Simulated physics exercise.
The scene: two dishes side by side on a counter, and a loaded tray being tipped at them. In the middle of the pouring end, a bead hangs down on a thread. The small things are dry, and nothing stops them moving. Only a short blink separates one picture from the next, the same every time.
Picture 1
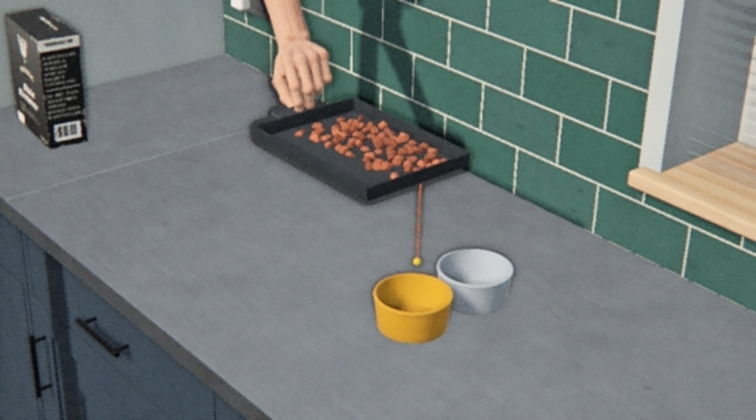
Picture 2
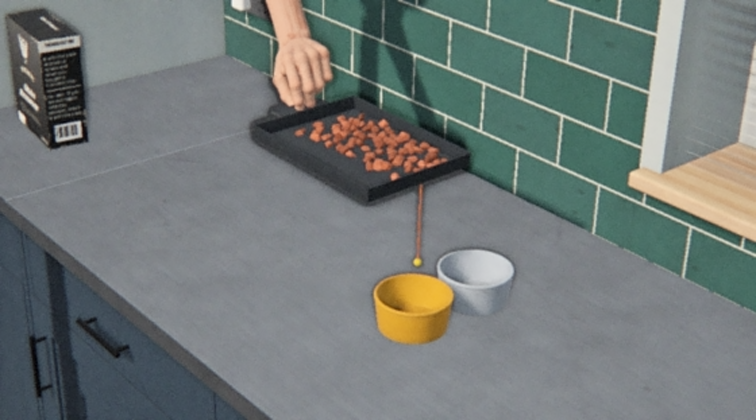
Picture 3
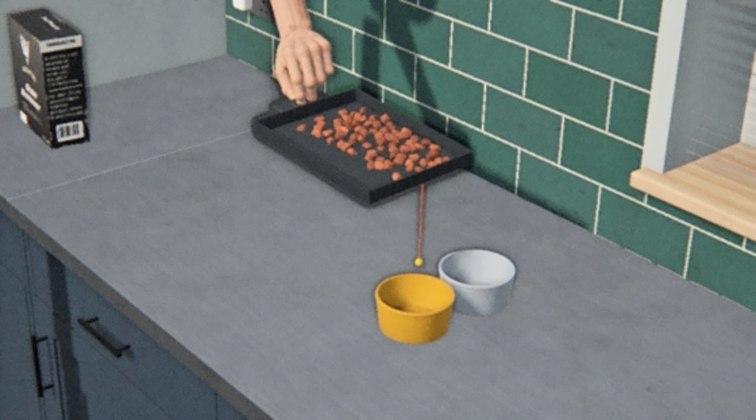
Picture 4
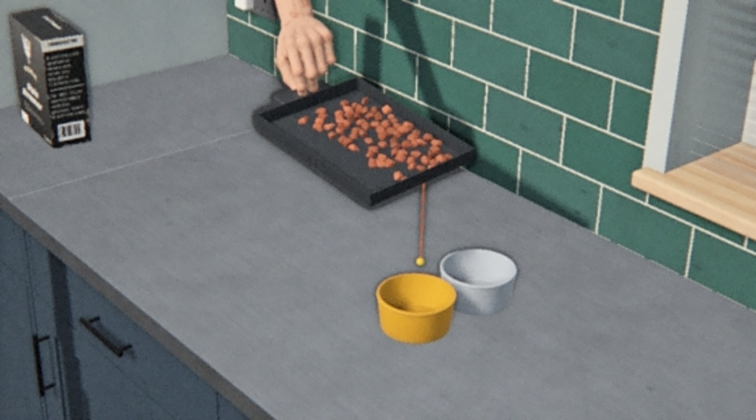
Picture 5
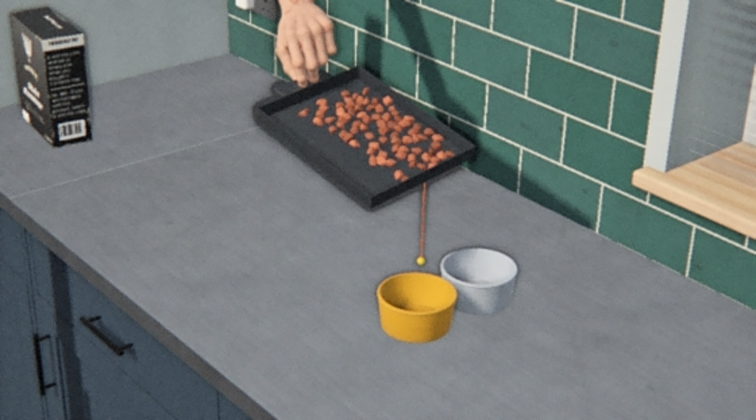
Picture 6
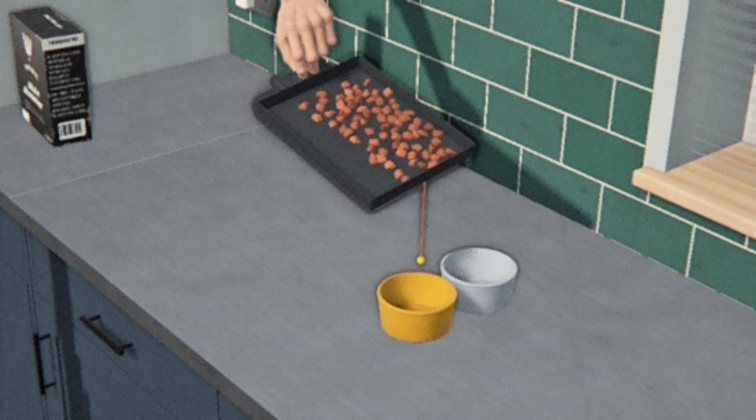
The clip shows a hand holding a dark tray of small reddish-brown bits above a grey counter, slowly tilting it so its left front corner dips slightly, while a bead on a thread and yellow and white dishes stay still.
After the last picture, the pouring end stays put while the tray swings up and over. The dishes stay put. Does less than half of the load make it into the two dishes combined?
I expect the dishes to end up with a lesser share of the load.
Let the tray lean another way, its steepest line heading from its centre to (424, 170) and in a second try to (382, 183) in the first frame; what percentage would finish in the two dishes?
Roughly 90 percent first and 60 percent second.
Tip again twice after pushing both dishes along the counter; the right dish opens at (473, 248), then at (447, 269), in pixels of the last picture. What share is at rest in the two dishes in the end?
First try: Roughly 10 per cent; second try: Roughly 90 per cent.
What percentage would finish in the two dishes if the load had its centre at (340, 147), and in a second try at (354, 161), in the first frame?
It comes to about 20 per cent the first time and about 30 per cent the second.
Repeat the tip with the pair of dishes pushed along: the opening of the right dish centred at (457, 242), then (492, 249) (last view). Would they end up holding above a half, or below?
At the first place less than half, at the second under half.
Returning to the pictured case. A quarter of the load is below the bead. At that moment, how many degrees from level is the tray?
The tilt then is about 85°.
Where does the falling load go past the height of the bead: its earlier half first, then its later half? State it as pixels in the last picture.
The opening part goes through (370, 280); what follows goes through (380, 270).
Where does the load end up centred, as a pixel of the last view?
Around (364, 331), give or take.
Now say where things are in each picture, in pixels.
The first frame shows corners of the pouring end (367, 187) and (468, 152), level; middle of the load (379, 145), bits of crushed brick; left dish (438, 322); right dish (500, 294); bead on its thread (417, 262).
The second frame shows corners of the pouring end (368, 188) and (469, 153), level; middle of the load (380, 144).
The third frame shows corners of the pouring end (369, 190) and (471, 151), tipped barely, lowest at the left corner; middle of the load (382, 141).
The fourth frame shows corners of the pouring end (371, 193) and (472, 149), tipped a little, lowest at the left corner; middle of the load (383, 136).
The fifth frame shows corners of the pouring end (371, 196) and (473, 146), tipped a little, lowest at the left corner; middle of the load (384, 130).
The sixth frame shows corners of the pouring end (371, 199) and (474, 144), tipped clearly, lowest at the left corner; middle of the load (385, 127); left dish (442, 321); right dish (504, 294).
Just after the last frame, tray tipped steeply; almost all on the tray; about a tenth in the air.
A moment on, tray tipped right over; roughly a third on the tray; about a tenth in the left dish; roughly a third outside both; about a tenth in the air.
Further on, tray tipped past a quarter turn; roughly a quarter in the left dish; the larger part outside both.
When it is over, tray tipped past a quarter turn; roughly a quarter in the left dish; not one in the right dish; the larger part outside both.
